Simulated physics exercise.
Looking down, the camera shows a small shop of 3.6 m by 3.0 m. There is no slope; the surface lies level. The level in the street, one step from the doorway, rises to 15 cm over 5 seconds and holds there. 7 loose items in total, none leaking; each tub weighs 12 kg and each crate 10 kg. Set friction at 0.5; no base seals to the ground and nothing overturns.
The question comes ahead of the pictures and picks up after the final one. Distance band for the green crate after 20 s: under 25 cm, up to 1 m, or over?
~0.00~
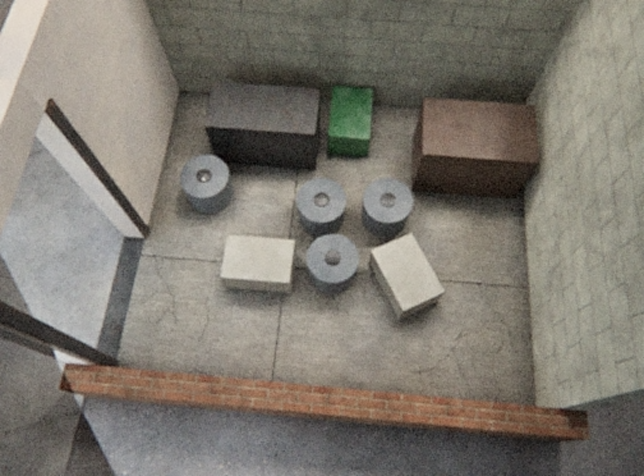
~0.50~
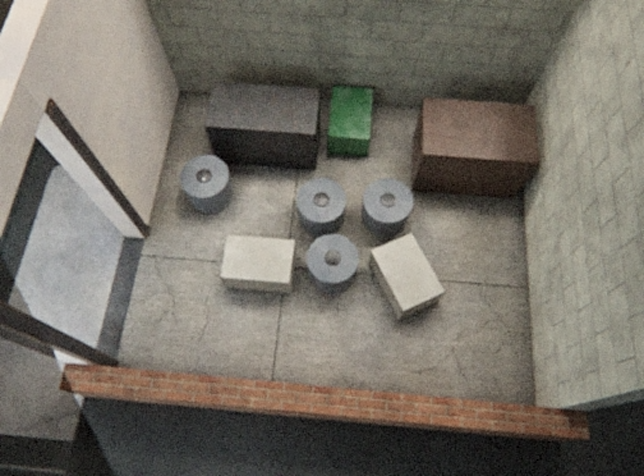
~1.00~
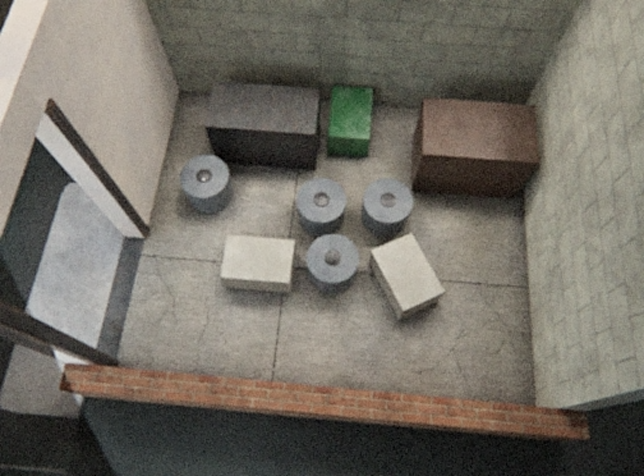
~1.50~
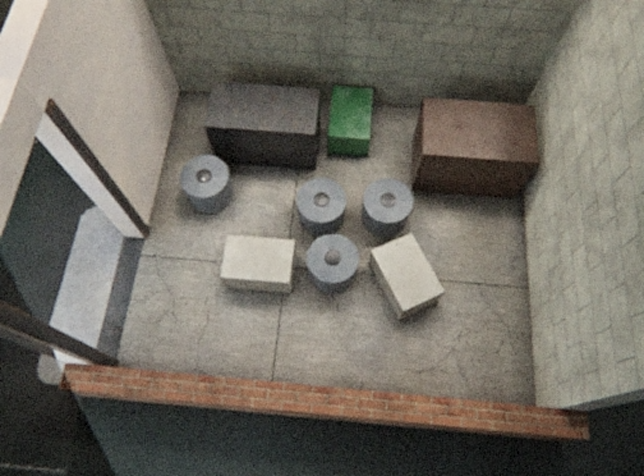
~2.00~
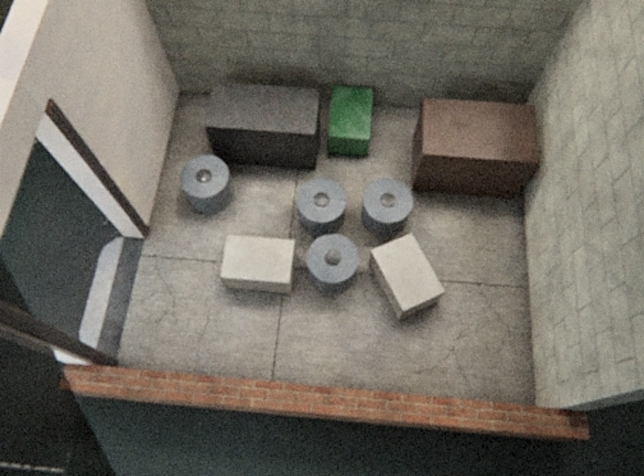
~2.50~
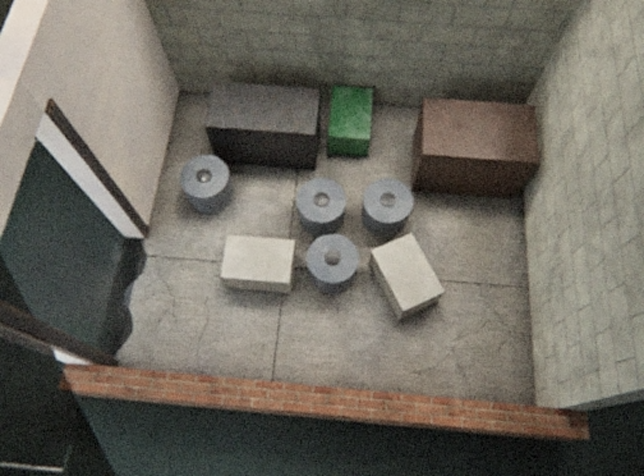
Looks like it will stay roughly where it was.
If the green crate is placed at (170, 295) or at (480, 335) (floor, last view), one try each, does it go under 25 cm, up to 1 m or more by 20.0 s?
From the first spot it would go a long distance, and from the second it would go a long distance.
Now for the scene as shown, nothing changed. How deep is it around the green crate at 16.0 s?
Roughly 11 cm at that moment.
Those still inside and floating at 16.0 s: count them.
Count: 7.
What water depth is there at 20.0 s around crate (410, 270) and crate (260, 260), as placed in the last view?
Depths: Near 14 cm, then near 13 cm.
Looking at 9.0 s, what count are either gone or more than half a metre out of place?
The number I get is 1.
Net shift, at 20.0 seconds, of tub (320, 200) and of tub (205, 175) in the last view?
Net displacement, in order: 100 cm; 60 cm.
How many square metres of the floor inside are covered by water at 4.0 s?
Somewhere about 1.5 m2, give or take.
After 4.0 s the green crate is near (351, 112), 0.0 m from its start, aground; 0 afloat.
After 9.0 s the green crate is near (351, 112), 0.0 m from its start, aground; 2 afloat.
After 16.0 s the green crate is near (341, 103), 0.1 m from its start, afloat; 7 afloat.
After 20.0 s the green crate is near (342, 104), 0.1 m from its start, afloat; 7 afloat.
